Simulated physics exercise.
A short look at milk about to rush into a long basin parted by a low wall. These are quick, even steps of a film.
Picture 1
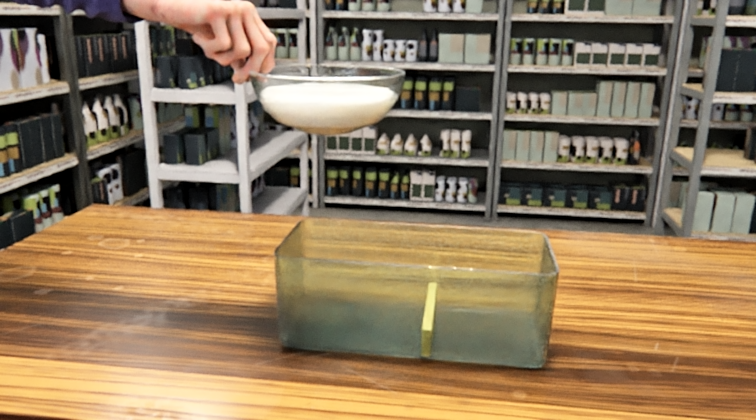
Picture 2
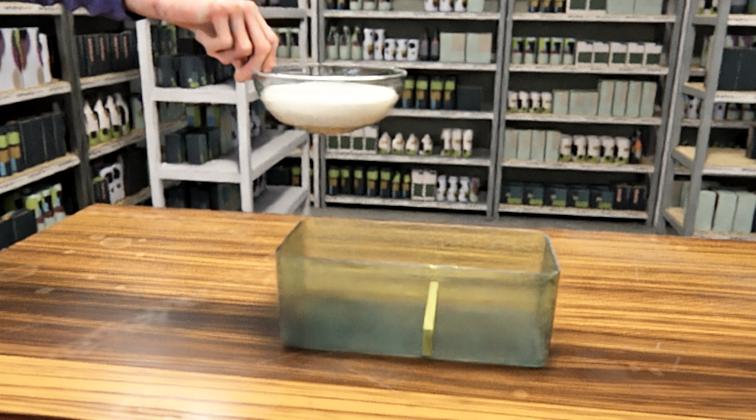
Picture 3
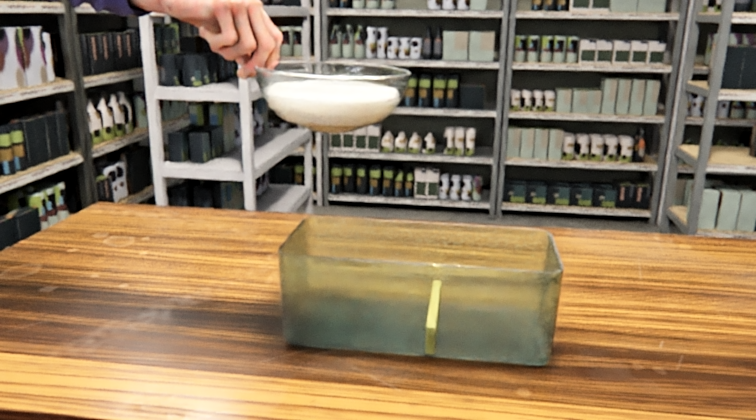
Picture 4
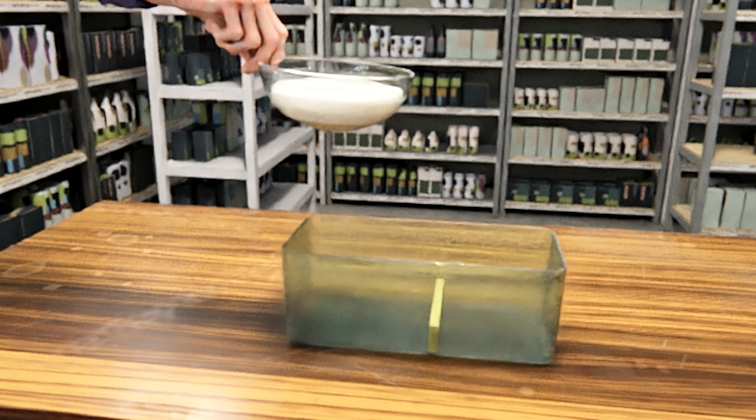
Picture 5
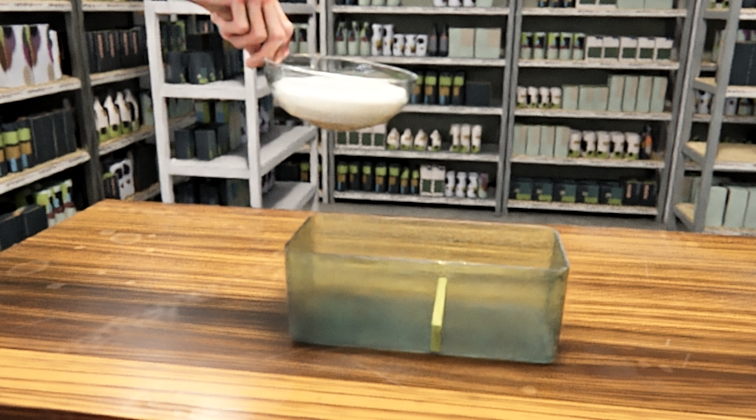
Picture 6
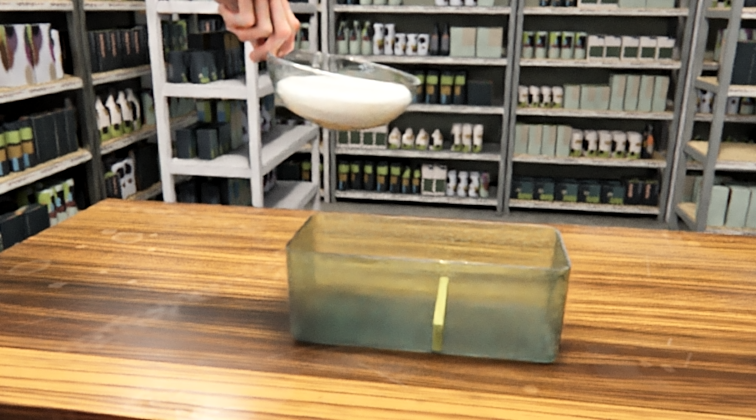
In a room of stocked shelves, a hand slowly tilting a glass bowl of milk rightward above a long divided basin.
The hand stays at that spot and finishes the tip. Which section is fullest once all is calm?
The right section gets the most.
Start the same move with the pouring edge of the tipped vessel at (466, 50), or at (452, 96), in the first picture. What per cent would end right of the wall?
About 80 and 85 per cent.
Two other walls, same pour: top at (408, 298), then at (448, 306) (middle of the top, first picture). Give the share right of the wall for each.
Near 80 % and 45 %.
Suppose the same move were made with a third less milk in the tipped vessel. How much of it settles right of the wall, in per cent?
Near 55 %.
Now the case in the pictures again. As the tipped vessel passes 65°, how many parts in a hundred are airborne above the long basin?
Roughly 50 in a hundred.
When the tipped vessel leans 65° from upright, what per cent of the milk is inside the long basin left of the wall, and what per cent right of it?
The left part 0 per cent, the right part 10.
A moment on, the tilt is 65° and 40 per cent is still to pour, 1 is left of the wall and 10 right of it.
Next, the tilt is 96° and 1 per cent is still to pour, 24 is left of the wall and 66 right of it.
Then the tilt is 100° and 0 per cent is still to pour, 33 is left of the wall and 66 right of it.
Later the tilt is 100° and 0 per cent is still to pour, 33 is left of the wall and 67 right of it.
Finally, 33 per cent lies left of the wall, 66 right of it and 1 outside.
